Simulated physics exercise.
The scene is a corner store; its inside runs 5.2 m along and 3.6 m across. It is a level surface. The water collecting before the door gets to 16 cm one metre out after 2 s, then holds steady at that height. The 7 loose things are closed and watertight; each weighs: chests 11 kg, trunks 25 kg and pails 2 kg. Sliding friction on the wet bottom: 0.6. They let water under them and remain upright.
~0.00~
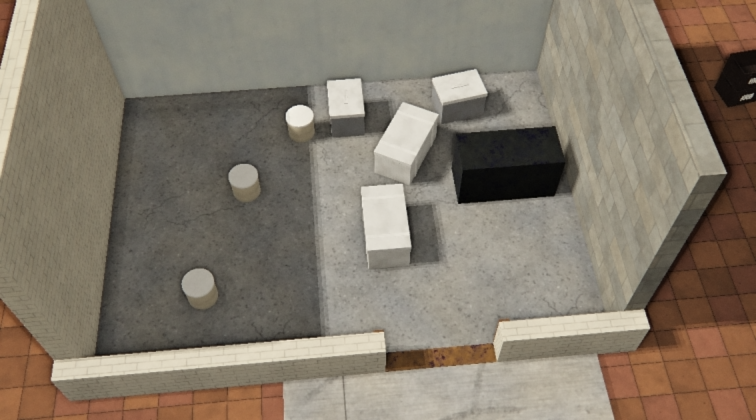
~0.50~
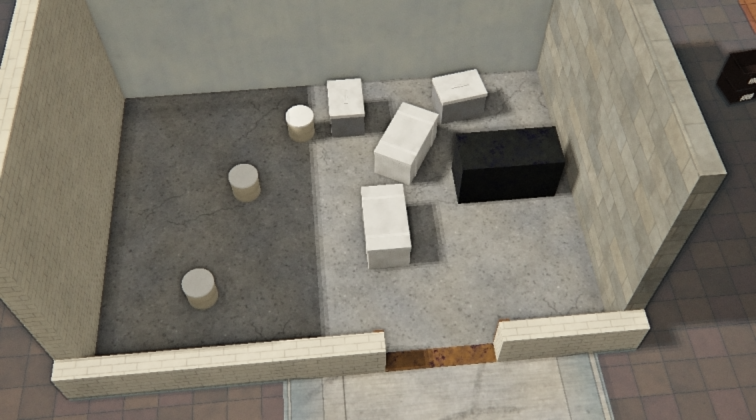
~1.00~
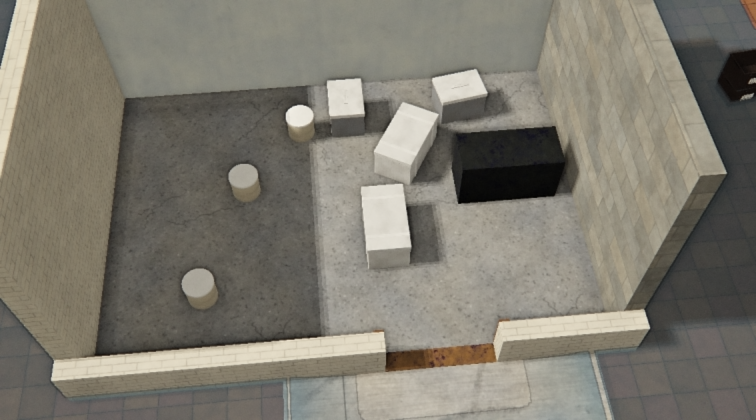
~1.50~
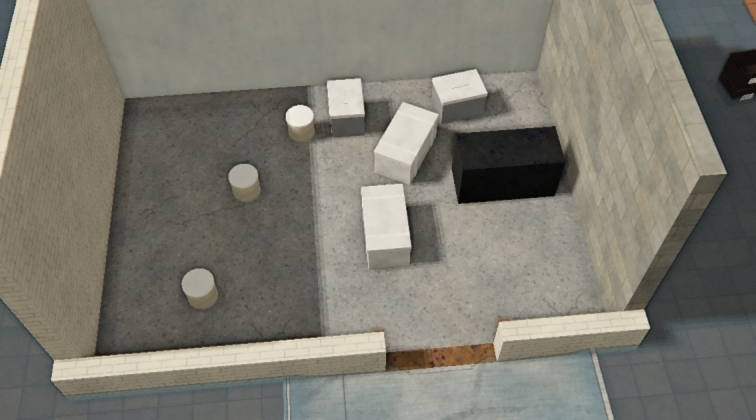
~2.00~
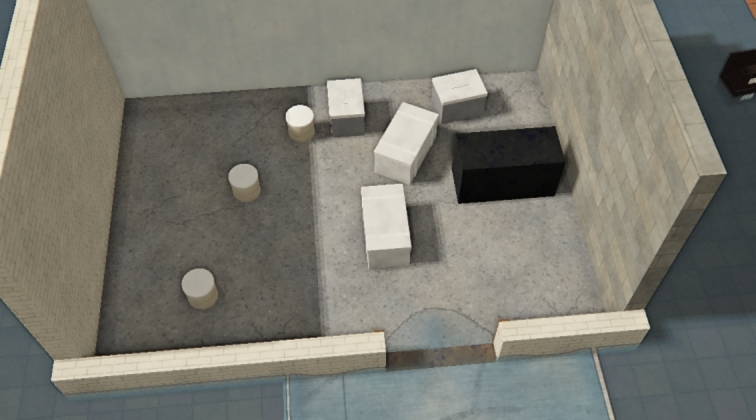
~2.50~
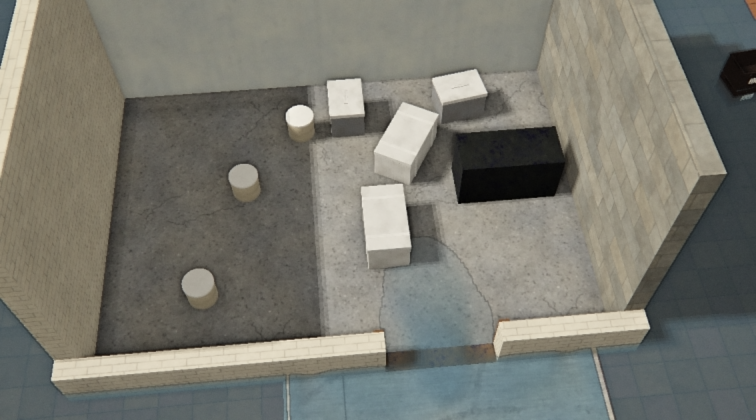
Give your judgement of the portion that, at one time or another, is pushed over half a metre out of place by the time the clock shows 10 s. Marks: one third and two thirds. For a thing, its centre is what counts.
Under a third.
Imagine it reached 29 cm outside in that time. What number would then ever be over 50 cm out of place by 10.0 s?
The count would be 7.
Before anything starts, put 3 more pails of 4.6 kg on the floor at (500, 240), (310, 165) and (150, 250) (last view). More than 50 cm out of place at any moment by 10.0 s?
Above the limit, then inside the limit, then inside the limit.
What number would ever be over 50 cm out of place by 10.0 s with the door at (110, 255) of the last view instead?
Then 4.
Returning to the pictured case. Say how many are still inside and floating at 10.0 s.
1 of them.
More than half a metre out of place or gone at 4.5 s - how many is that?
I make it 0.
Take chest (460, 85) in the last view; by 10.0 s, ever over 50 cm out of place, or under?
Beyond.
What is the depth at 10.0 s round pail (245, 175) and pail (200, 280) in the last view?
I'd estimate 2 cm for the first and 4 cm for the second.
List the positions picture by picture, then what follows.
In the first frame, a chest at (346, 97) rests on the ground; a trunk at (407, 133), on the bottom; water covers 0.0 m2; 0 of 7 have shifted.
In the second frame, a chest at (346, 97), on the bottom; a trunk at (407, 133), on the bottom; 0.0 m2 under water; 0 of 7 have shifted.
In the third frame, a chest at (346, 97) rests on the ground; a trunk at (407, 133), on the bottom; water covers 0.0 m2; 0 of 7 have shifted.
In the fourth frame, a chest at (346, 97), on the bottom; a trunk at (407, 133) rests on the ground; water covers 0.0 m2; 0 of 7 have shifted.
In the fifth frame, a chest at (346, 97), on the bottom; a trunk at (407, 133) rests on the ground; 0.3 m2 under water; 0 of 7 have shifted.
In the sixth frame, a chest at (346, 97), on the bottom; a trunk at (407, 133), on the bottom; water covers 1.1 m2; 0 of 7 have shifted.
After 3.5 s 0 of 7 are over 50 cm from their spots; 0 afloat.
After 4.5 s 0 of 7 are over 50 cm from their spots; 0 afloat.
After 7.0 s 0 of 7 are over 50 cm from their spots; 0 afloat.
After 10.0 s 1 of 7 are over 50 cm from their spots, and 1 have been at some point; 1 afloat.
